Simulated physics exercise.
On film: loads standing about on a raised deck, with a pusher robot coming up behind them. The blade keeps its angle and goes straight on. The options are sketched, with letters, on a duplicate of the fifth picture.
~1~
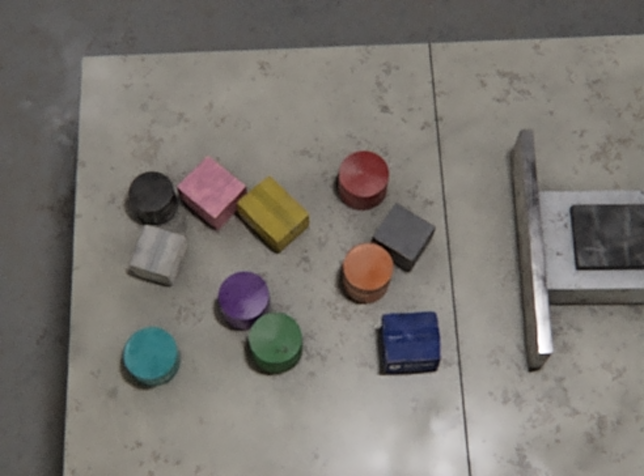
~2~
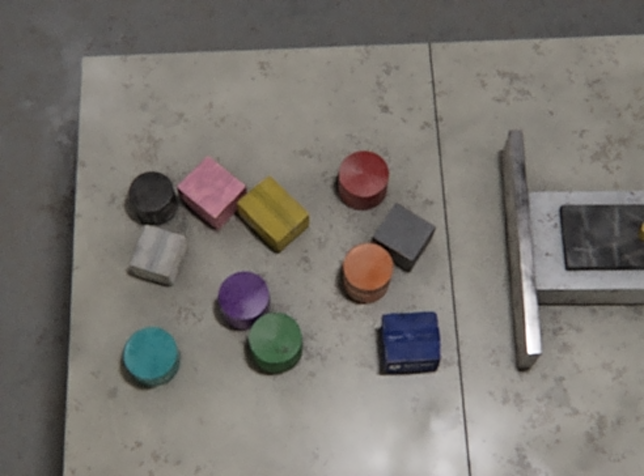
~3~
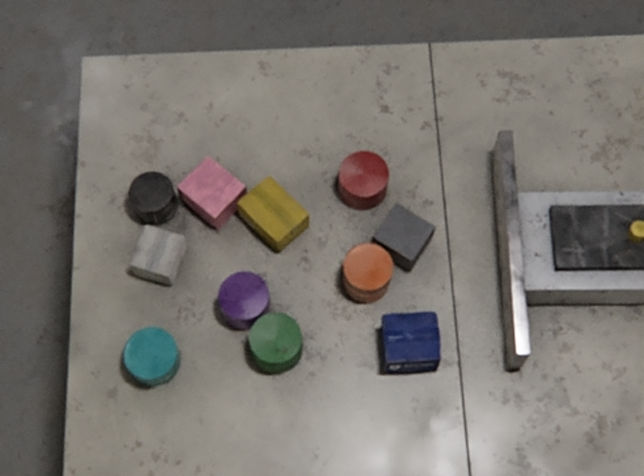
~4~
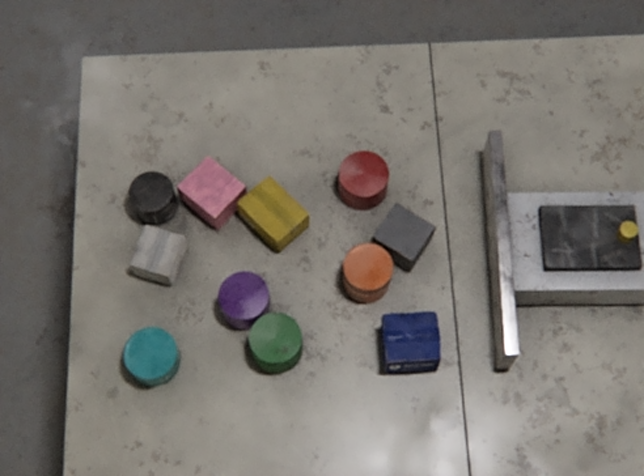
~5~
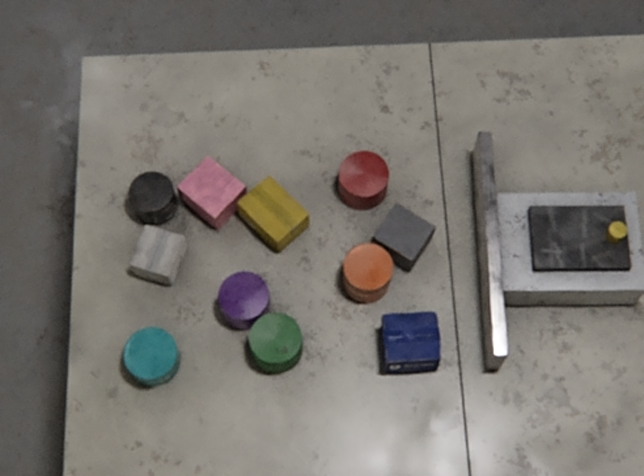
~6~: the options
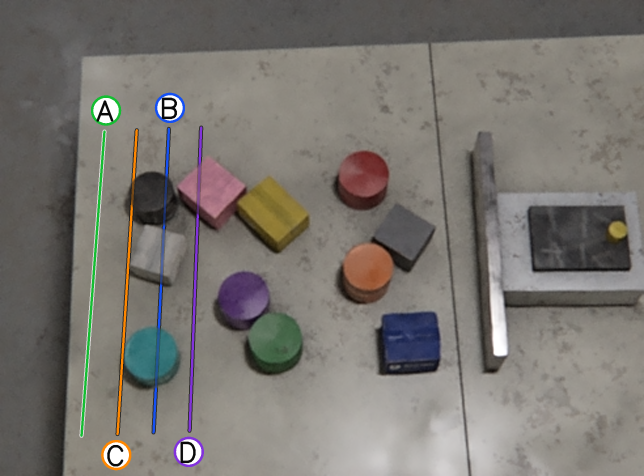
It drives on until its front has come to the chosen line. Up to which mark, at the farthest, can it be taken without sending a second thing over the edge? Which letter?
No farther than D.
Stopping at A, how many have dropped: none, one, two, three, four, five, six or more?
Six or more.
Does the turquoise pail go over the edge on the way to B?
Yes.
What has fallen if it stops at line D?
The turquoise pail.
On the marked copy, A at (94, 275); B at (162, 272); C at (128, 274); D at (196, 271).
Following D. Soon after the start, robot (464, 242); blue box (352, 344); red canister (350, 181).
Later, robot (357, 247); turquoise pail (139, 358); white box (153, 257).
In the end, robot (275, 250); turquoise pail over the edge; black pail (82, 203); one fallen.
As for the rest, A drops eleven; B drops three; C drops six.
